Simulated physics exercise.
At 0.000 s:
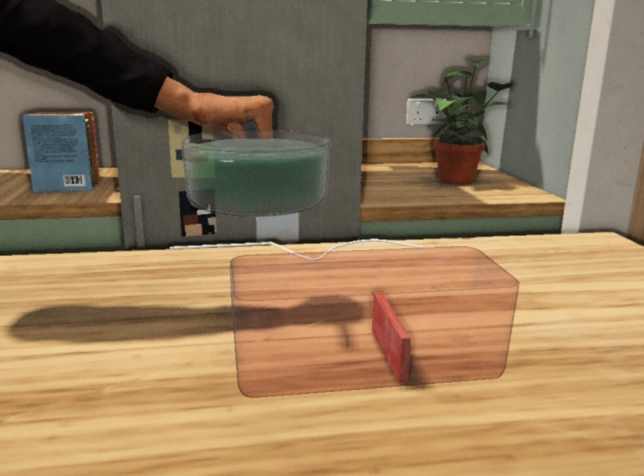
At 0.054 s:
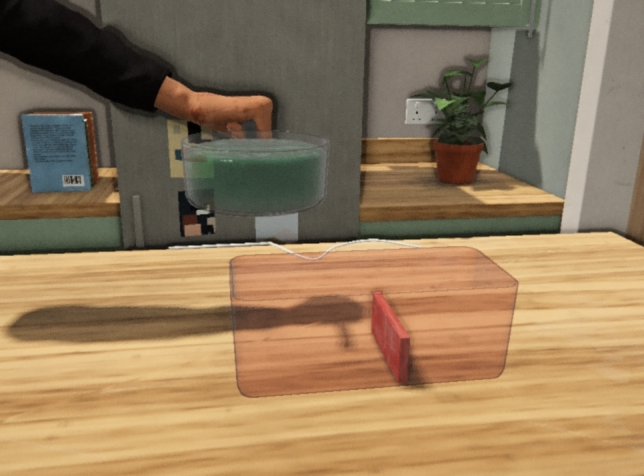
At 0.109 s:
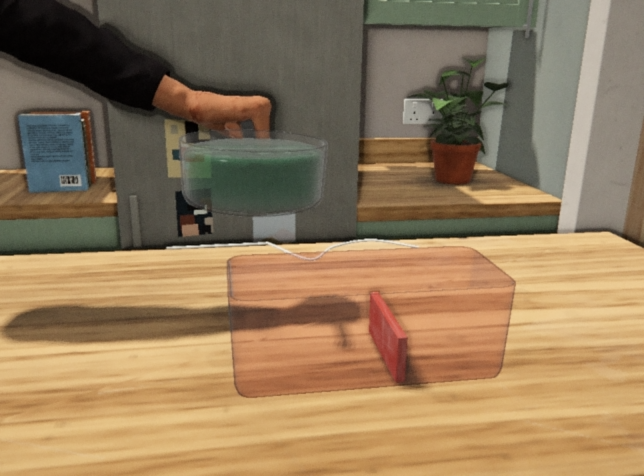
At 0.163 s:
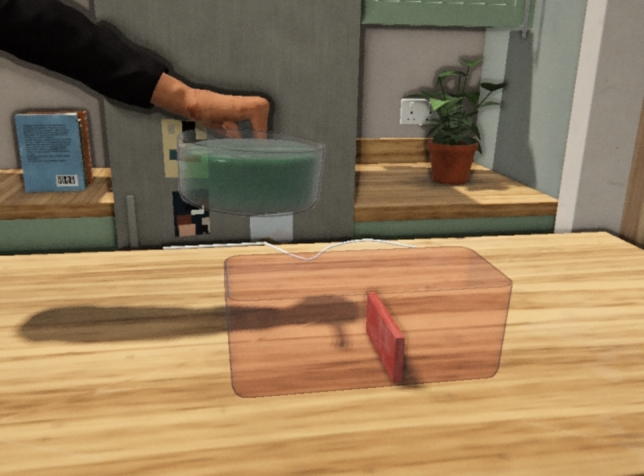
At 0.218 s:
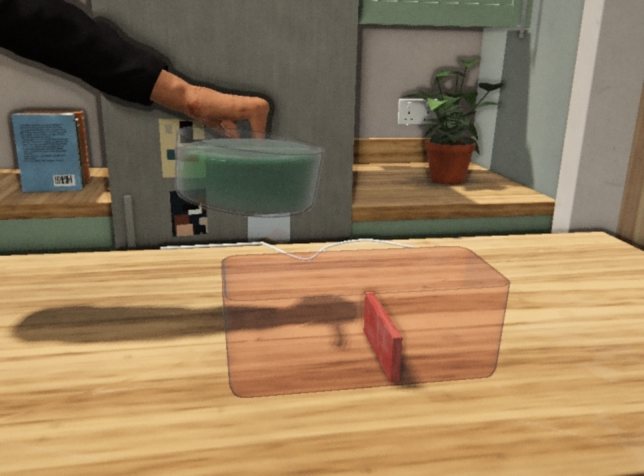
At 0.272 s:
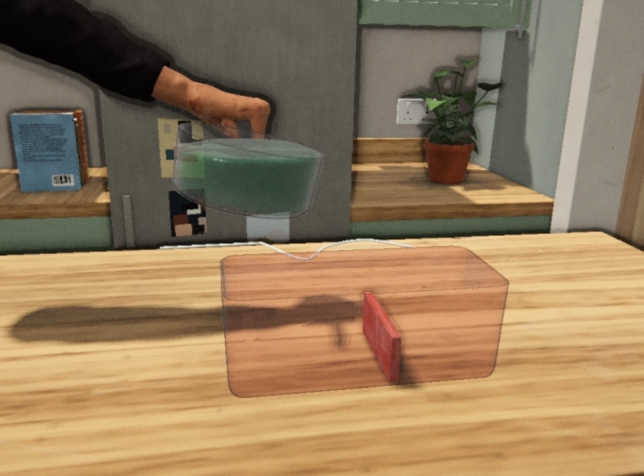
At first, a hand in a dark sleeve holds a clear, round container of greenish water level above a wooden counter, where an empty, see-through reddish basin with a red upright divider sits. Then the container gradually leans slightly down to the right, while the basin stays still on the counter.
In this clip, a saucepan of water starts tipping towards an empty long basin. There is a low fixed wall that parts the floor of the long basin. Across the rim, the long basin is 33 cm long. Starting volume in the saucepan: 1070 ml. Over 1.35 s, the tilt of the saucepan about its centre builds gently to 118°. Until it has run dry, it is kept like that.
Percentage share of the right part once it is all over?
26 per cent.
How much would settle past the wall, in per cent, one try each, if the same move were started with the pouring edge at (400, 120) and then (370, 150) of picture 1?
Around 85 per cent first, around 70 per cent next.
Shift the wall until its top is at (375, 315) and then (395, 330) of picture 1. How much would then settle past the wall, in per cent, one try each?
The first try gives 50 percent and the second 30 percent.
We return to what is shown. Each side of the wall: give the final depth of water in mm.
I'd say close to 30 mm on the left, close to 16 mm on the right.
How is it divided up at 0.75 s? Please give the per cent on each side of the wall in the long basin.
I'd say some 16 on the left and some 12 on the right.
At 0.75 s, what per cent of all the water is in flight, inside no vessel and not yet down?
Some 34 per cent, I reckon.
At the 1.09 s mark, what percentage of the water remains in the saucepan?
About 4 percent.
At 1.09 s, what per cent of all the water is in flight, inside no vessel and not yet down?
Something like 6 per cent of the total.
Then, 0.75 s in, the tilt is 69° and 38 per cent is still to pour, 17 is left of the wall and 12 right of it.
Then, 1.09 s in, the tilt is 108° and 4 per cent is still to pour, 65 is left of the wall and 25 right of it.
Then, 1.46 s in, the tilt is 118° and 0 per cent is still to pour, 73 is left of the wall and 25 right of it.
Then, 1.85 s in, the tilt is 118° and 0 per cent is still to pour, 73 is left of the wall and 26 right of it.
Finally, 73 per cent lies left of the wall, 26 right of it and 1 outside.
